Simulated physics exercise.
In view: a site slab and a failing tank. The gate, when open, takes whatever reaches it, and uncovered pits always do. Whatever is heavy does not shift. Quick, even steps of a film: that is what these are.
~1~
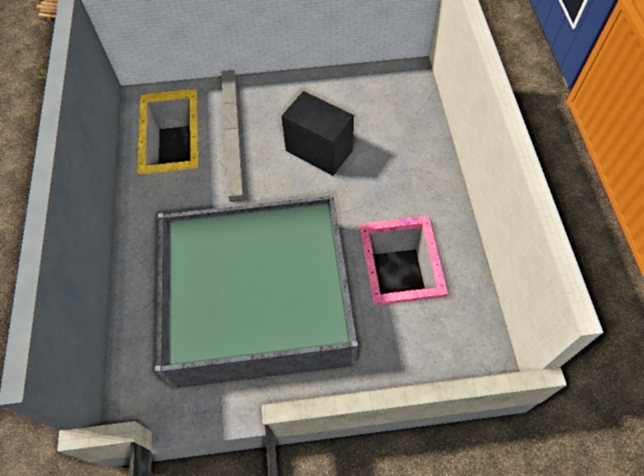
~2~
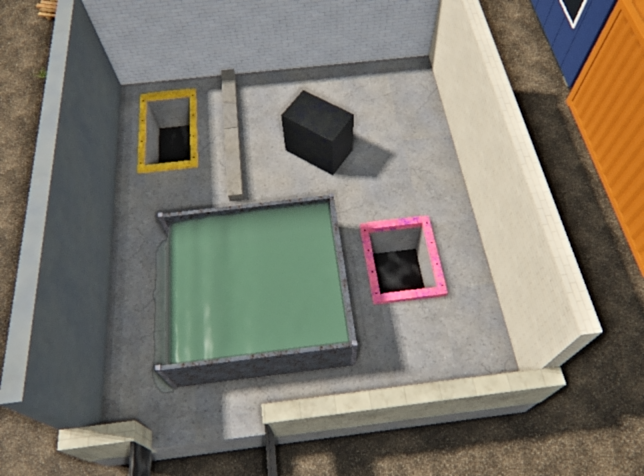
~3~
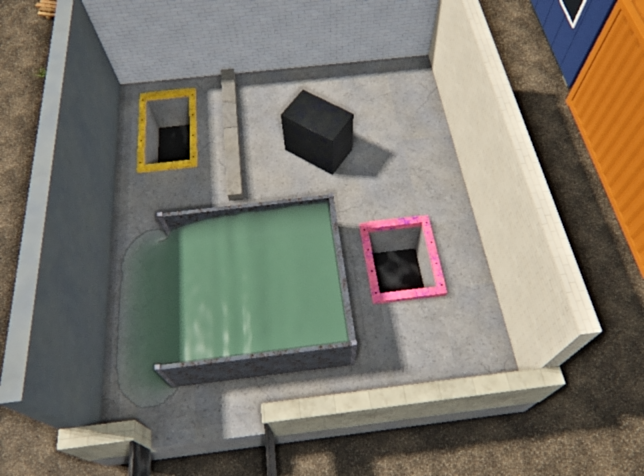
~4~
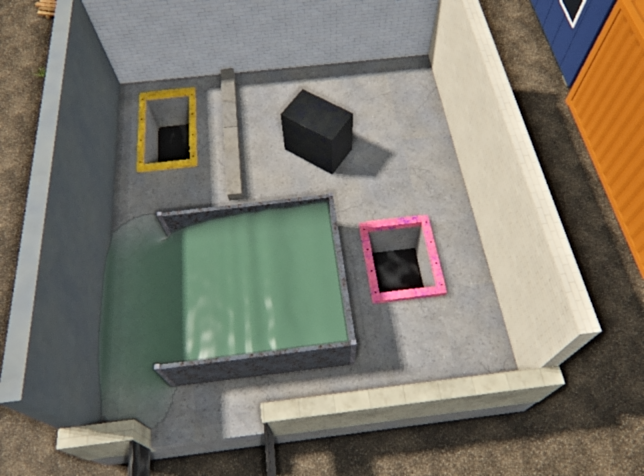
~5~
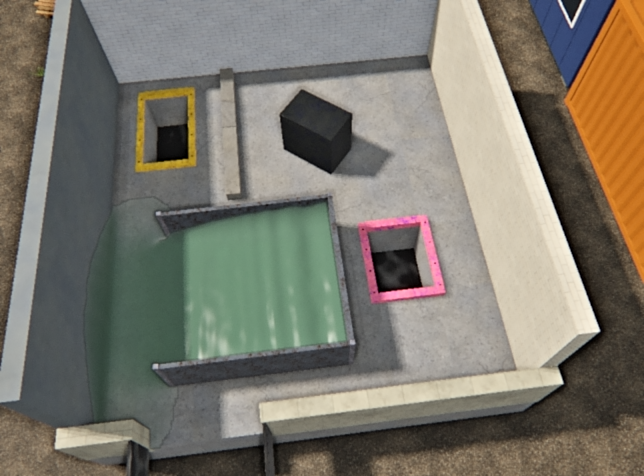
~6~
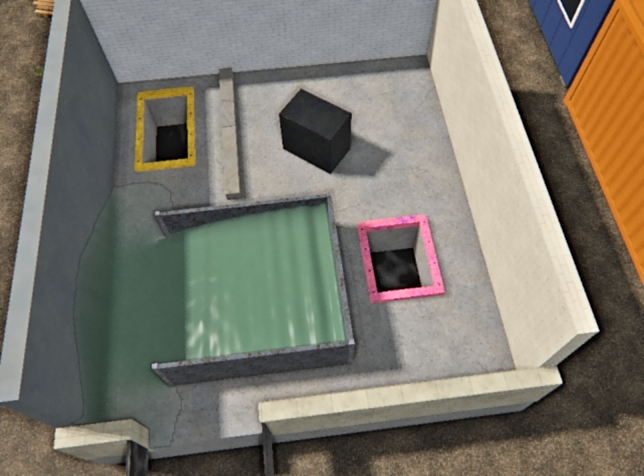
A large walled concrete slab fills the view, seen from high above at a steep angle, with dirt around it and blue and orange containers at the upper right. A green water tank sits left of centre, with a yellow-framed pit and low divider above, a black block beyond and a pink-framed pit to its right. Water pours from the tank's left side and spreads across the floor leftward, then up and down along the wall.
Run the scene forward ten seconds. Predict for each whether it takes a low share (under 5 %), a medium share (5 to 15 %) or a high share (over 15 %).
Prediction: The gate takes a high share; the pink pit takes a low share; the yellow pit takes a high share.
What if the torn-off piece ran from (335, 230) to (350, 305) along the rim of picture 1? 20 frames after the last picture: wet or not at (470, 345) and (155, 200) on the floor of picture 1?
First point: Inundated; second point: Unwetted.
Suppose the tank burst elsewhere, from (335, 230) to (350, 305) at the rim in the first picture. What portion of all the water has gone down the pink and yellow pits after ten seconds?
For pink it's about 40 per cent, and for yellow about 0 per cent.
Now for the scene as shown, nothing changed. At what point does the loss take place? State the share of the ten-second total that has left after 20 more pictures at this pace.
Share gone by then: About 45 %.
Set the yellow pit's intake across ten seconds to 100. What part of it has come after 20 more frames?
Roughly 40 %.
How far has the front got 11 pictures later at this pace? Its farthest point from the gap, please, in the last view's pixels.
My best guess is about (119, 88).
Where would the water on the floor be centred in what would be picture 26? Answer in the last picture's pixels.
It's close to (217, 281).
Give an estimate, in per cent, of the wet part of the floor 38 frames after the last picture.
About 65 %.
A moment on, water covers 25 % of the floor; the gate 0 %, the pink pit 0 %, the yellow pit 0 %.
Next, water covers 35 % of the floor; the gate 3 %, the pink pit 0 %, the yellow pit 4 %.
Then, water covers 50 % of the floor; the gate 10 %, the pink pit 0 %, the yellow pit 12 %.
Later, water covers 65 % of the floor; the gate 15 %, the pink pit 0 %, the yellow pit 21 %.
In the end, water covers 90 % of the floor; the gate 20 %, the pink pit 0 %, the yellow pit 28 %.
